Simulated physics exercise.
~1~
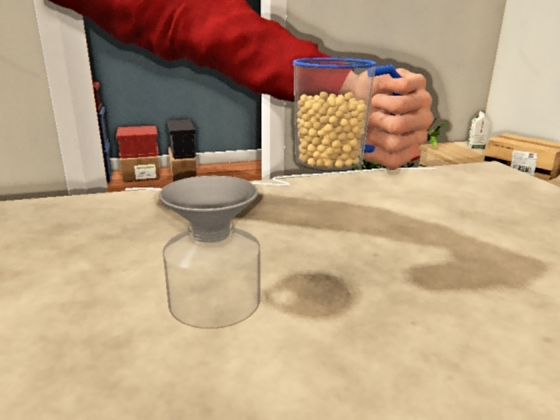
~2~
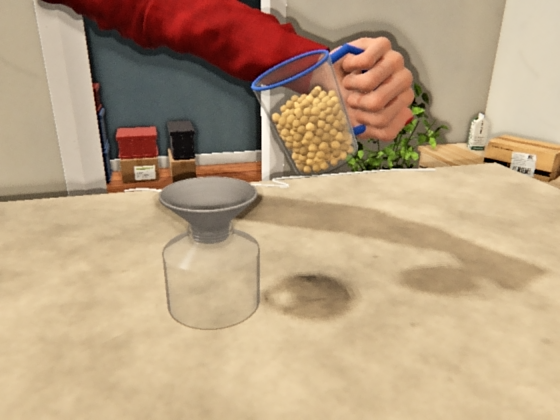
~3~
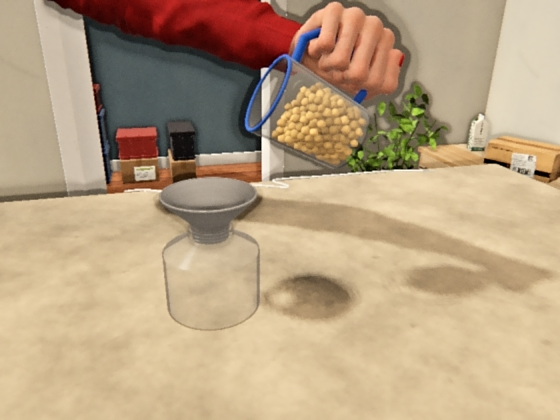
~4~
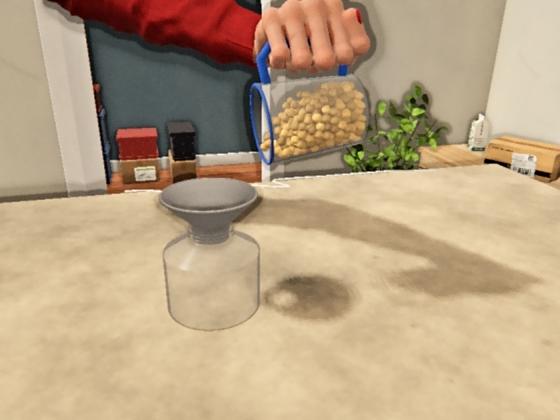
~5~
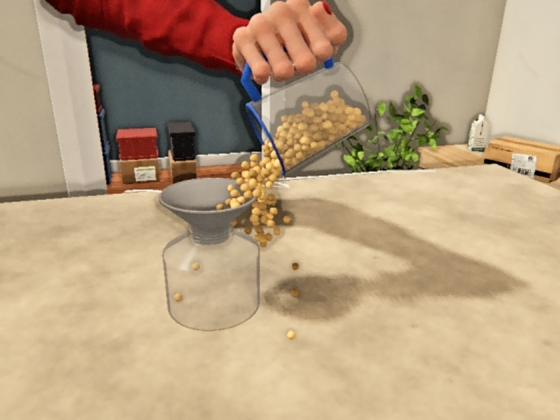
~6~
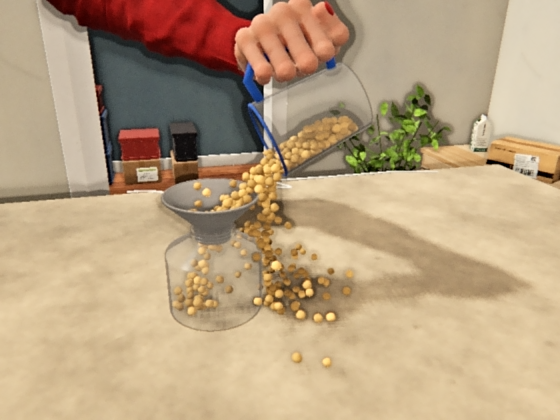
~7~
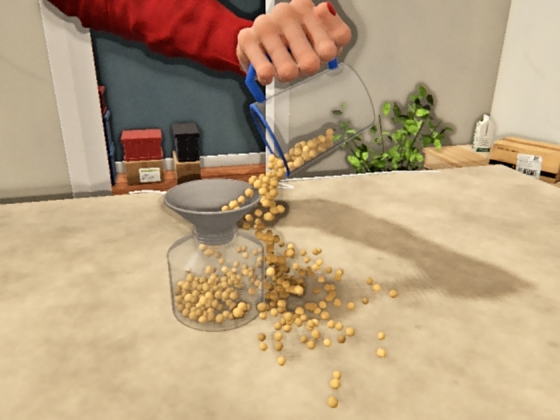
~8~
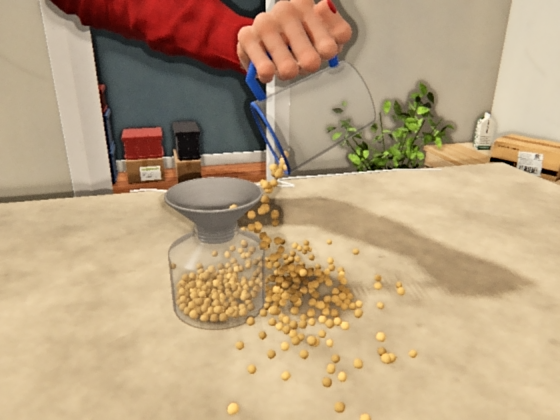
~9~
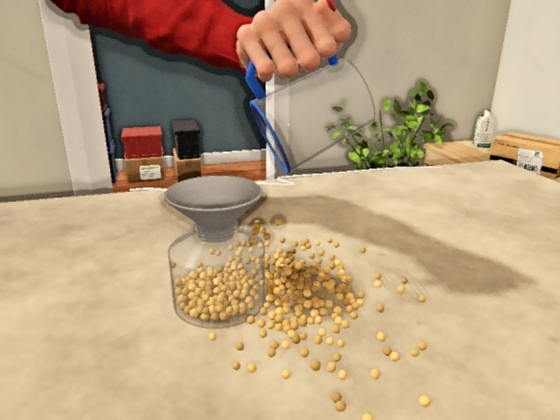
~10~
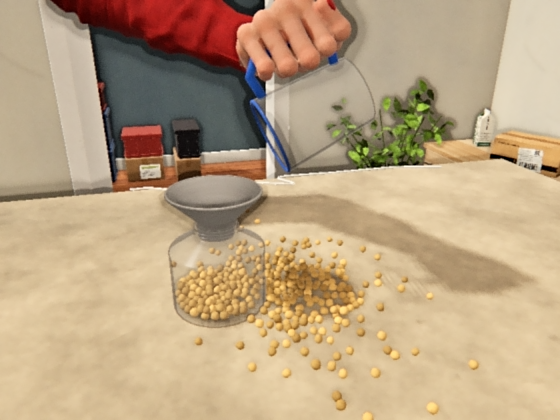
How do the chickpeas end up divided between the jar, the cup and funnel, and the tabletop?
The larger part lies spilt on the tabletop and a fair share is in the jar. Very few, if any, are left in the cup or funnel.
